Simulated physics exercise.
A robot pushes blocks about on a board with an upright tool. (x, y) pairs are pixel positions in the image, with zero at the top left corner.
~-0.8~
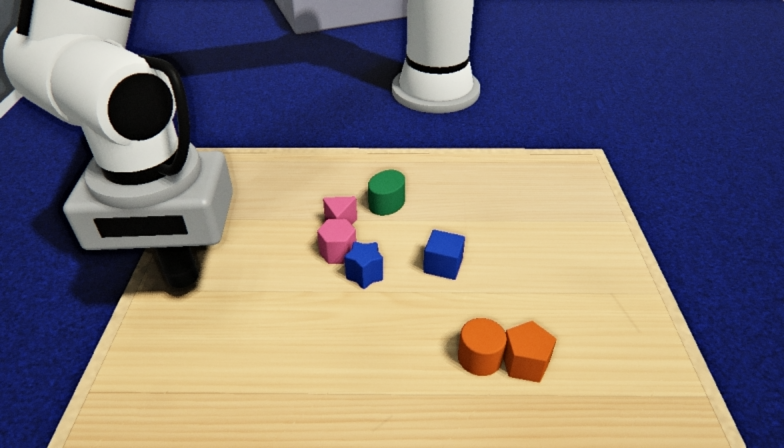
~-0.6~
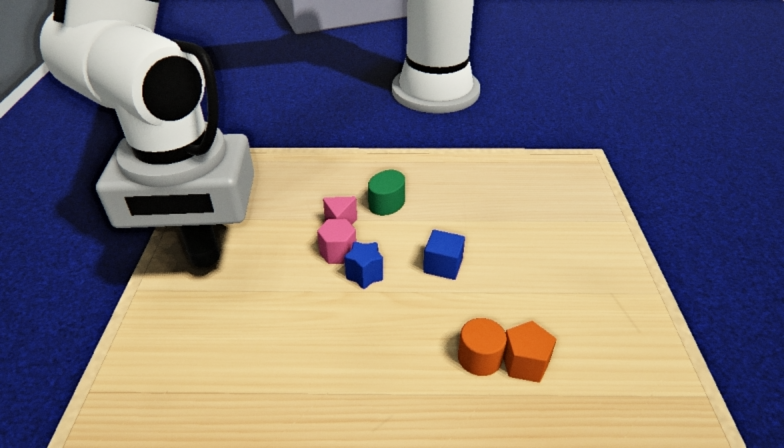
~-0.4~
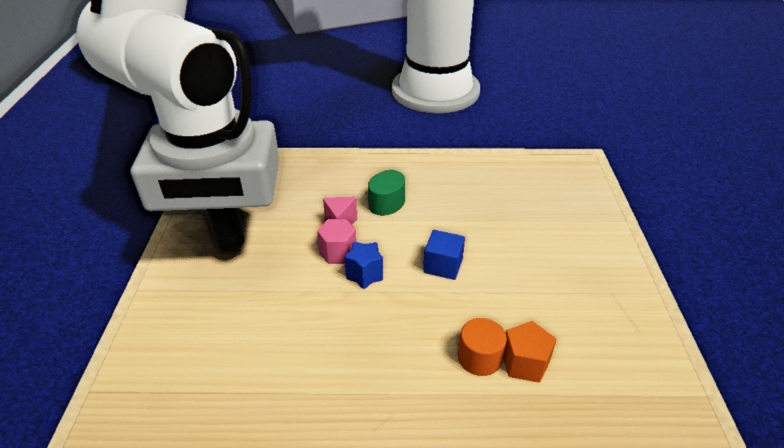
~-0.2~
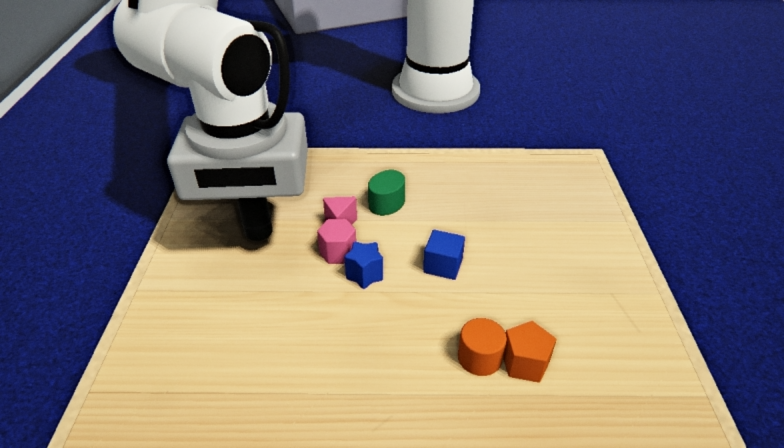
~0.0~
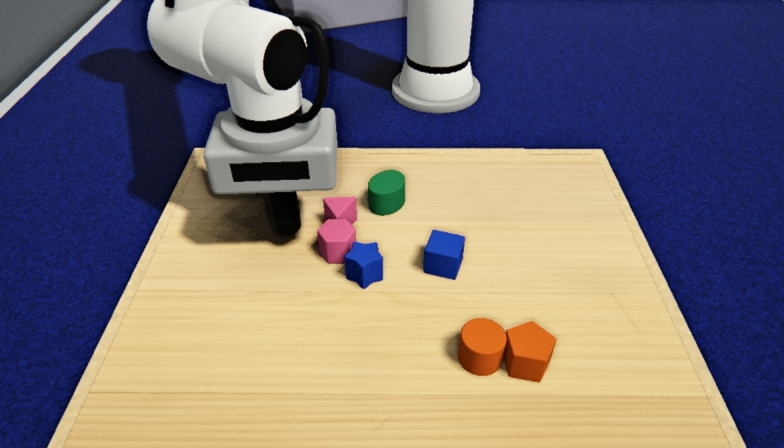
On a wooden board, a robot arm moves its tool right while the blocks stay still.
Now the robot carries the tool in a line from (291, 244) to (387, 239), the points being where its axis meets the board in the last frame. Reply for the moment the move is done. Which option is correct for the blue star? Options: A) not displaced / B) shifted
Choice B: Shifted.
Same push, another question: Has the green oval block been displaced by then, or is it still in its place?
That block stays.
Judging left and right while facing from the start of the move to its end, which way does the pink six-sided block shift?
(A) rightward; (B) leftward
Correct choice: A.
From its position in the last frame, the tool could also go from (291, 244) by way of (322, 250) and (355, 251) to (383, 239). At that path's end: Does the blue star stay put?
No, it doesn't check out.
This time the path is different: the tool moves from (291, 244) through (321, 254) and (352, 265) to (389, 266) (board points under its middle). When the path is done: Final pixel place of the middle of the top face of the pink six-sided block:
For the centre of its top, I'd go with (402, 223).
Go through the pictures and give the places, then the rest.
In the first picture, tool tip (184, 278); block tops, pink six-sided block (336, 229); pink triangle (339, 203); blue star (364, 252); green oval block (387, 181).
In the second picture, tool (206, 258); blocks unchanged.
In the third picture, tool (231, 243); blocks unchanged.
In the fourth picture, tool (259, 233); blocks unchanged.
In the fifth picture, tool (288, 227); pink six-sided block (336, 229); pink triangle (339, 203); blue star (364, 252); green oval block (387, 181).
The first path, step by step. One third of the way, tool (323, 226); pink six-sided block (346, 231), turned 10° clockwise.
Two thirds of the way, tool (355, 224); pink six-sided block (374, 235), turned 40° clockwise; pink triangle (350, 202), turned 60° anticlockwise; blue star (376, 261), turned 35° clockwise.
At the end, tool (387, 223); pink six-sided block (395, 238), turned 85° clockwise; pink triangle (350, 202), turned 65° anticlockwise; blue star (379, 263), turned 50° clockwise; green oval block in place.
